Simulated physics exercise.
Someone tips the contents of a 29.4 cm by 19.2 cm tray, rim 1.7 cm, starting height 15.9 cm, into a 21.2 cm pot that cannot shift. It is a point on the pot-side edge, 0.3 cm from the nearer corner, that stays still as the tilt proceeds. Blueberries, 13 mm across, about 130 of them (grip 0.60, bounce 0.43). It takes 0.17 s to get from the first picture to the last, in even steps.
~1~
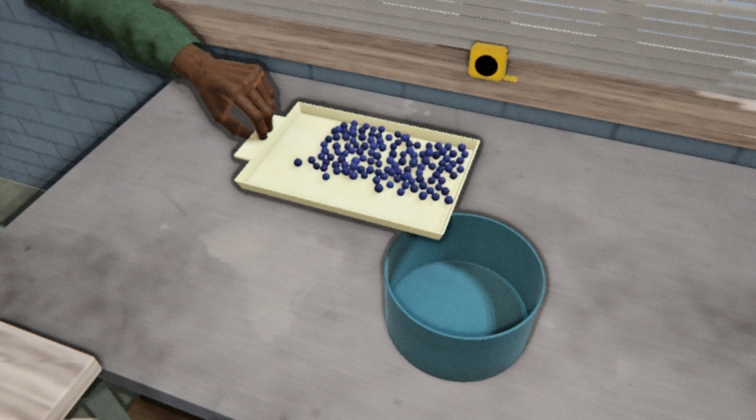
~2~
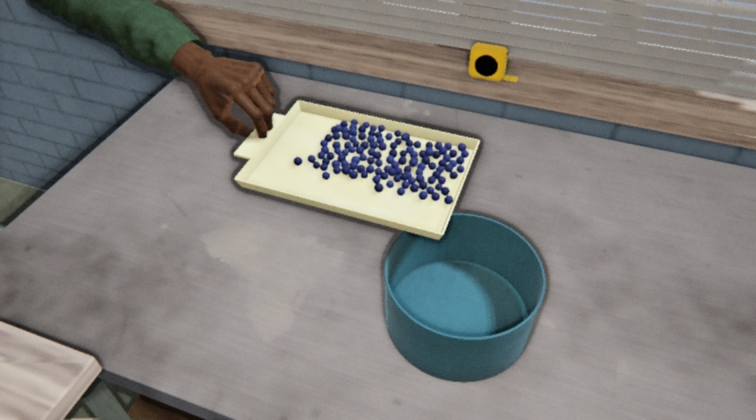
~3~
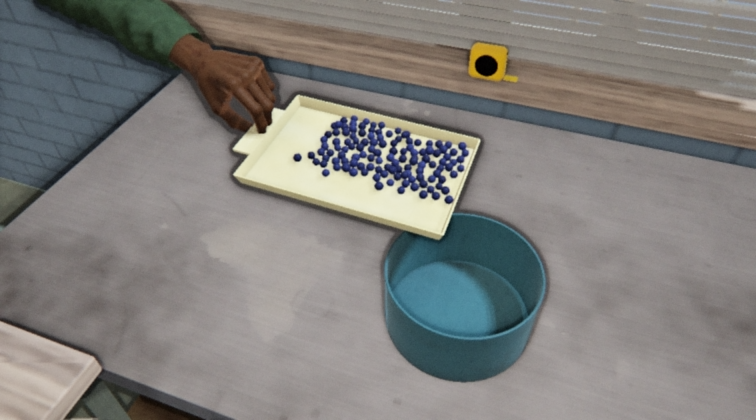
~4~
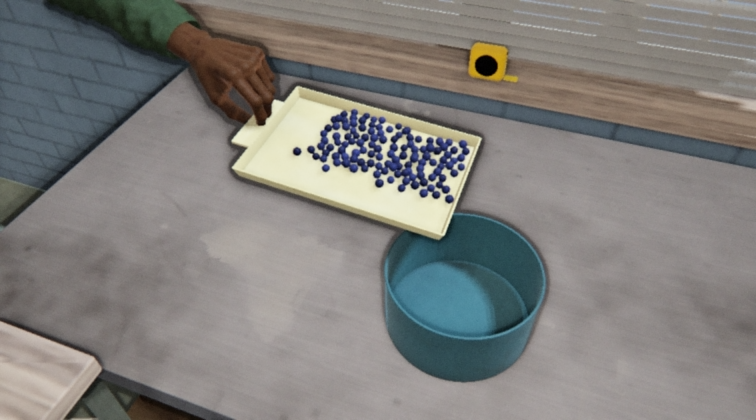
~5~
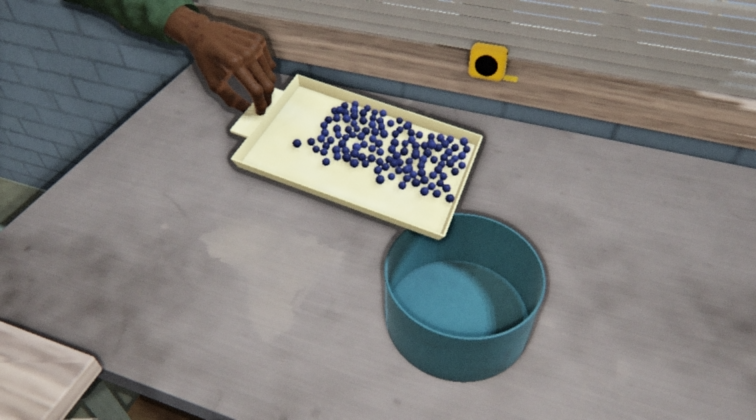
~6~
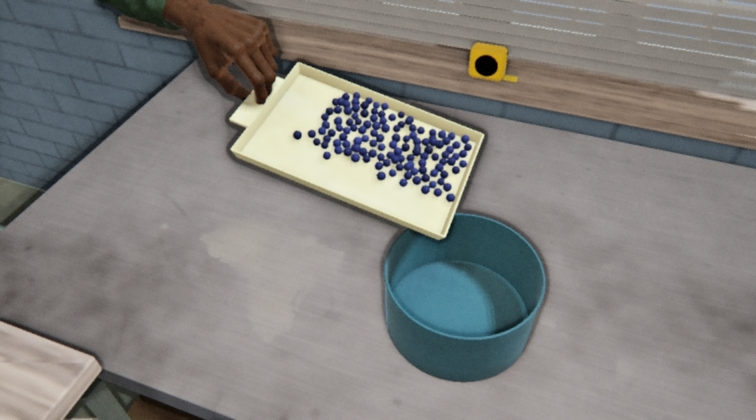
A hand in a green sleeve held a pale yellow tray of small dark blue balls beside a teal pot, then slowly raised the tray's left end while the balls stayed mostly in place.
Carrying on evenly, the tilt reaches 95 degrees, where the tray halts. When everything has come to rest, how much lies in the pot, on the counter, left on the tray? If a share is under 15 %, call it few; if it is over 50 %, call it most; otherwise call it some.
I would say pot: Most, counter: Few, left on the tray: Few.
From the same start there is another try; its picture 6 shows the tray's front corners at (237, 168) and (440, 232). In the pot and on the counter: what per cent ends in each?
Final per cent - pot 70, counter 30.
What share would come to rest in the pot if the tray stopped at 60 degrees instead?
You'd end up with some 40 % in the pot.
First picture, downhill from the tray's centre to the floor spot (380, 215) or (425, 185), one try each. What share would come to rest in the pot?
The share comes to about 90 in a hundred, then about 60 in a hundred.
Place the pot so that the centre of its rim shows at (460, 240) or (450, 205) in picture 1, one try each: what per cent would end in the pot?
90 % and 15 %.
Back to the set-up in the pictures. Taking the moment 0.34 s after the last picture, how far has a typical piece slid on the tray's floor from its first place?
7 cm.
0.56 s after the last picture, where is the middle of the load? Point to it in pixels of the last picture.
By then the middle of the load sits around (472, 204).
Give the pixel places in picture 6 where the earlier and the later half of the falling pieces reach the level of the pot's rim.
It passes about (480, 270) first and (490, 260) afterwards.
Then, 0.34 s after the last picture, tilt 54 degrees; the tray holds 100 %, the pot 0 %.
Then, 0.56 s after the last picture, tilt 80 degrees; the tray holds 80 %, the pot 5 %.
Then, 0.90 s after the last picture, tilt 95 degrees; the tray holds 0 %, the pot 90 %.
In the end, pot 90 %, counter 10 %, tray 0 %.
